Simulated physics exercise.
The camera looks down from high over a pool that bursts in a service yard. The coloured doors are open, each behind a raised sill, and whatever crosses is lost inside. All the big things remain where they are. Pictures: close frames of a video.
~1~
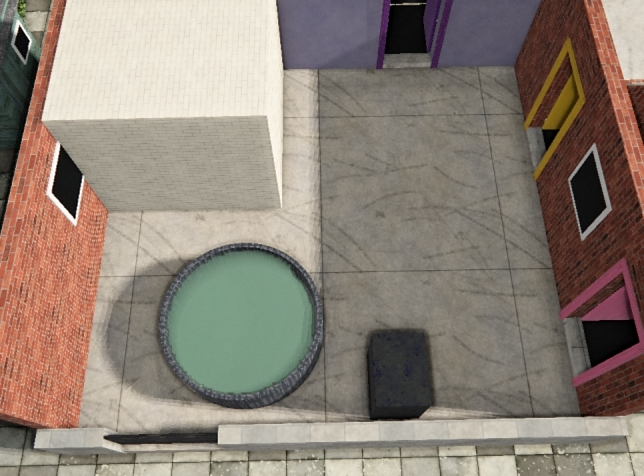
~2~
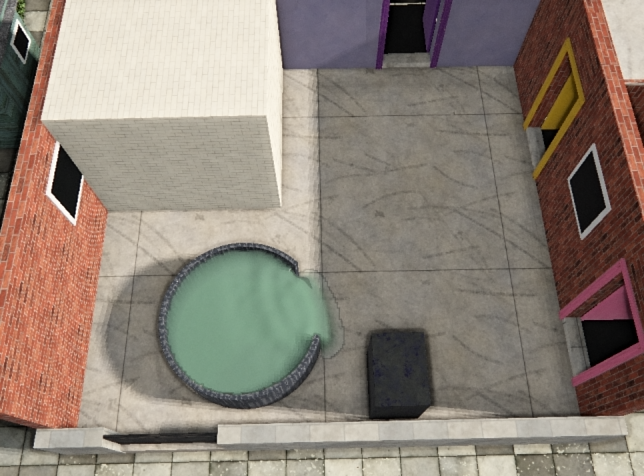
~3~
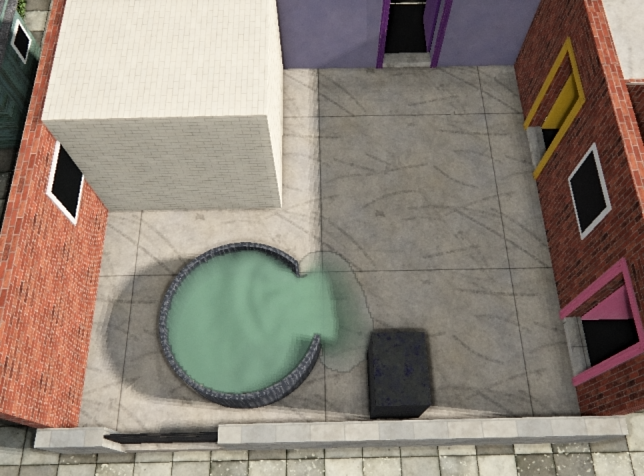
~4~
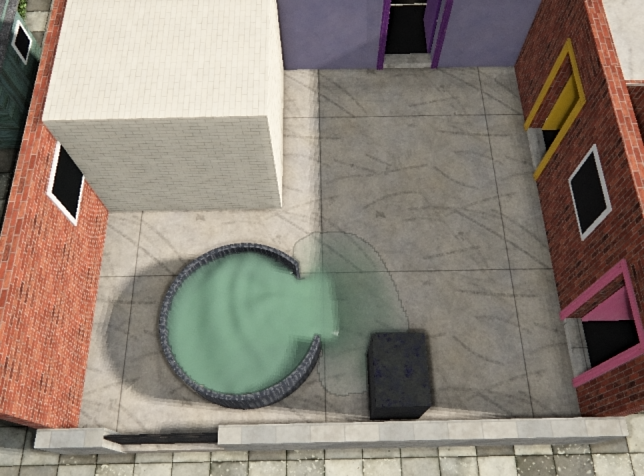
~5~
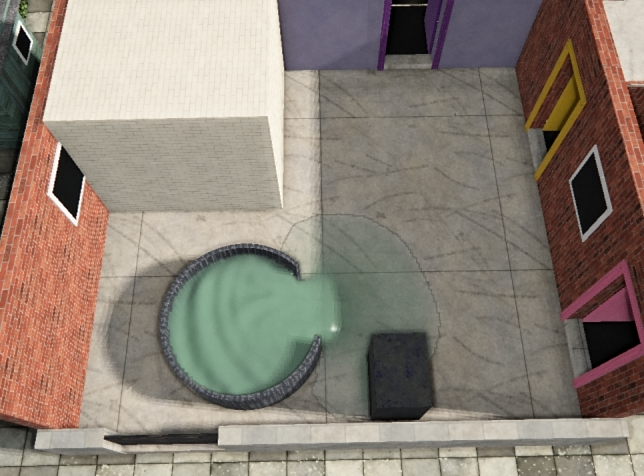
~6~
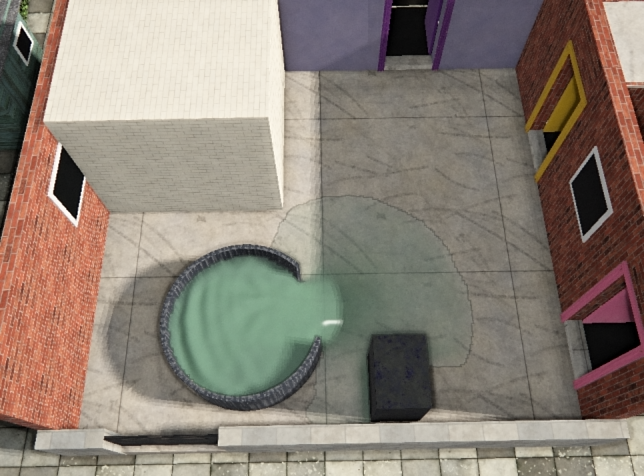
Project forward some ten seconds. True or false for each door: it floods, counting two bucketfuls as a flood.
Purple door - false; pink door - true; yellow door - true.
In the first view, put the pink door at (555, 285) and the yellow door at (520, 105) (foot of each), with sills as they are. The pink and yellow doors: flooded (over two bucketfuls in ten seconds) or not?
Briefly, the pink door comes in over while the yellow door comes in over.
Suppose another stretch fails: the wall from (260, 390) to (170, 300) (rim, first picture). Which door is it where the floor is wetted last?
It's the one in purple.
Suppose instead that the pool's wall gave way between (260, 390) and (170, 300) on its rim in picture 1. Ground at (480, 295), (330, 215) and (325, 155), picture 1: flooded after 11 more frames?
Untouched, untouched, untouched.
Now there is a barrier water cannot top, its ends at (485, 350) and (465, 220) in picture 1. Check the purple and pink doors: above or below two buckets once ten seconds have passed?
The purple door exceeds the limit; the pink door falls short.
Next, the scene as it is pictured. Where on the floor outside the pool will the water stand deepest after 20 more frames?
I'd point to (516, 84).
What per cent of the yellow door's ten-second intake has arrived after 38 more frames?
About 70 per cent.
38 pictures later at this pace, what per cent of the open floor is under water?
Estimated share: About 75 %.
A moment on, water covers 45 % of the floor; the purple door not reached, the pink door wet at the sill, nothing in, the yellow door not reached.
Next, water covers 60 % of the floor; the purple door not reached, the pink door over two buckets in, the yellow door under two buckets in.
Then, water covers 65 % of the floor; the purple door wet at the sill, nothing in, the pink door far over two buckets in, the yellow door over two buckets in.
Later, water covers 75 % of the floor; the purple door wet at the sill, nothing in, the pink door far over two buckets in, the yellow door over two buckets in.
In the end, water covers 85 % of the floor; the purple door wet at the sill, nothing in, the pink door far over two buckets in, the yellow door over two buckets in.
